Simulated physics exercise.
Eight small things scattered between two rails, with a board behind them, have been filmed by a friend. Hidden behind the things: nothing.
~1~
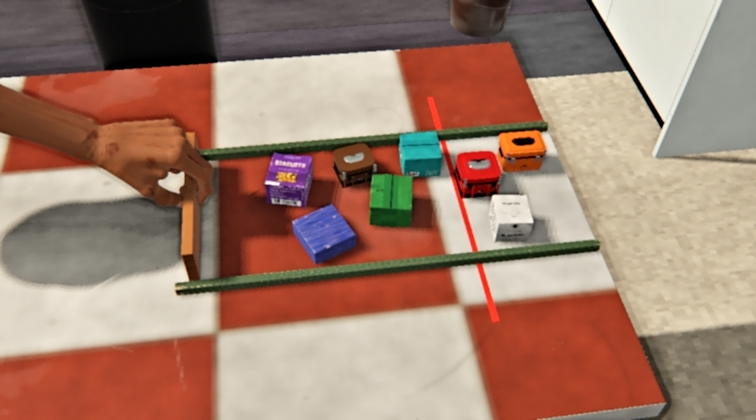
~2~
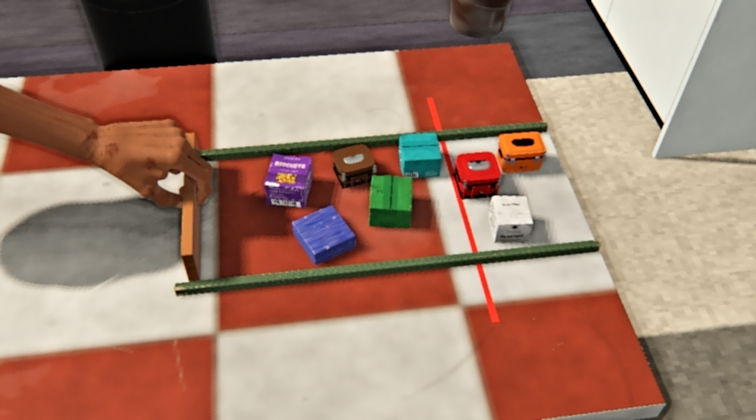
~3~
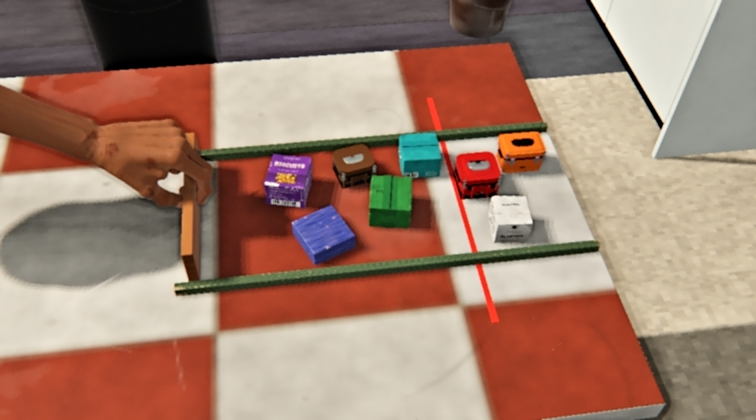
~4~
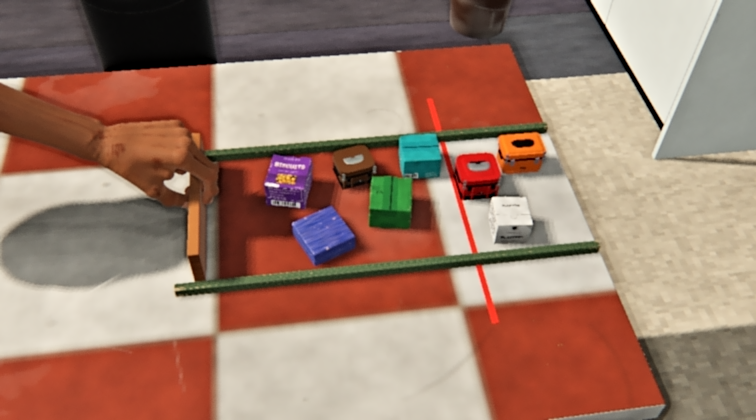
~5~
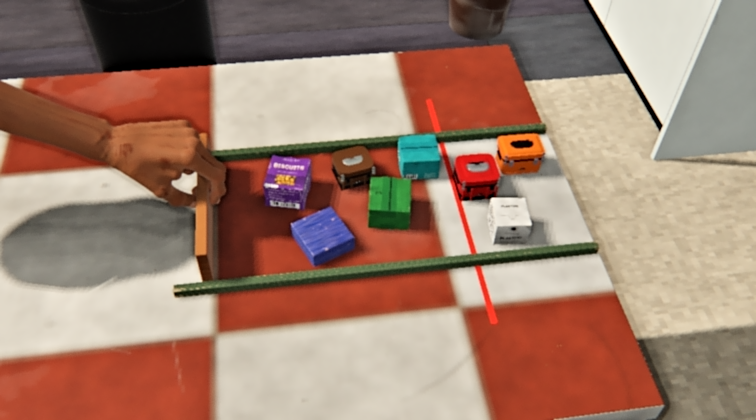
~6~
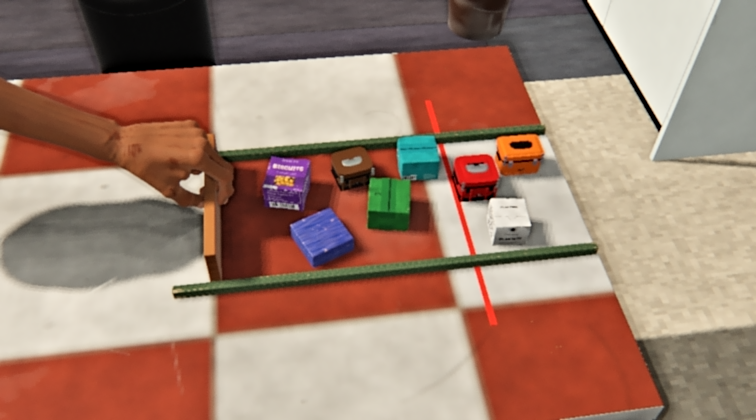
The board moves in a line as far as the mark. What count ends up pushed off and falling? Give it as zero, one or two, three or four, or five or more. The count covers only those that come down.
The count that falls is one or two.
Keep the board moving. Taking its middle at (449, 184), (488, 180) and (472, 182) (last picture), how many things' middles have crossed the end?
In that order 1, 3 and 2.
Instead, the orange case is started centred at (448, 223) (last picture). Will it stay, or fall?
It is still up.
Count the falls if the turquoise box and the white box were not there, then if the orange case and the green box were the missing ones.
1, then 0.
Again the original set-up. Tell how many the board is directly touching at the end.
The count comes out at 2.
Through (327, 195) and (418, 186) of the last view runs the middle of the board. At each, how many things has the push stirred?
4 and 7.
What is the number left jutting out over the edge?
1.
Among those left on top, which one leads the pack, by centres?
Result - the red case.
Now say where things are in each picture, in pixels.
In the first frame, orange case (521, 152); white box (511, 219); red case (477, 174); board (193, 204); tape (459, 195).
In the second frame, white box (510, 220); board (192, 205).
In the third frame, red case (477, 175); brown case (354, 166).
In the fourth frame, orange case (520, 154); green box (391, 203).
In the fifth frame, white box (509, 221); blue block (323, 236).
In the sixth frame, orange case (518, 156); white box (508, 222); red case (475, 178); board (213, 205); tape (457, 198).
A little later, none off yet; orange case at rest near (518, 156); white box at rest near (508, 222); red case at rest near (475, 178).
Next, none off yet; orange case moving near (522, 155); white box at rest near (508, 222); red case moving near (486, 178).
Later still, none off yet; orange case shifted about its own width near (546, 152); white box at rest near (509, 223); red case shifted about its own width near (529, 177).
When it is over, the number that fall off is one or two; down, orange case.
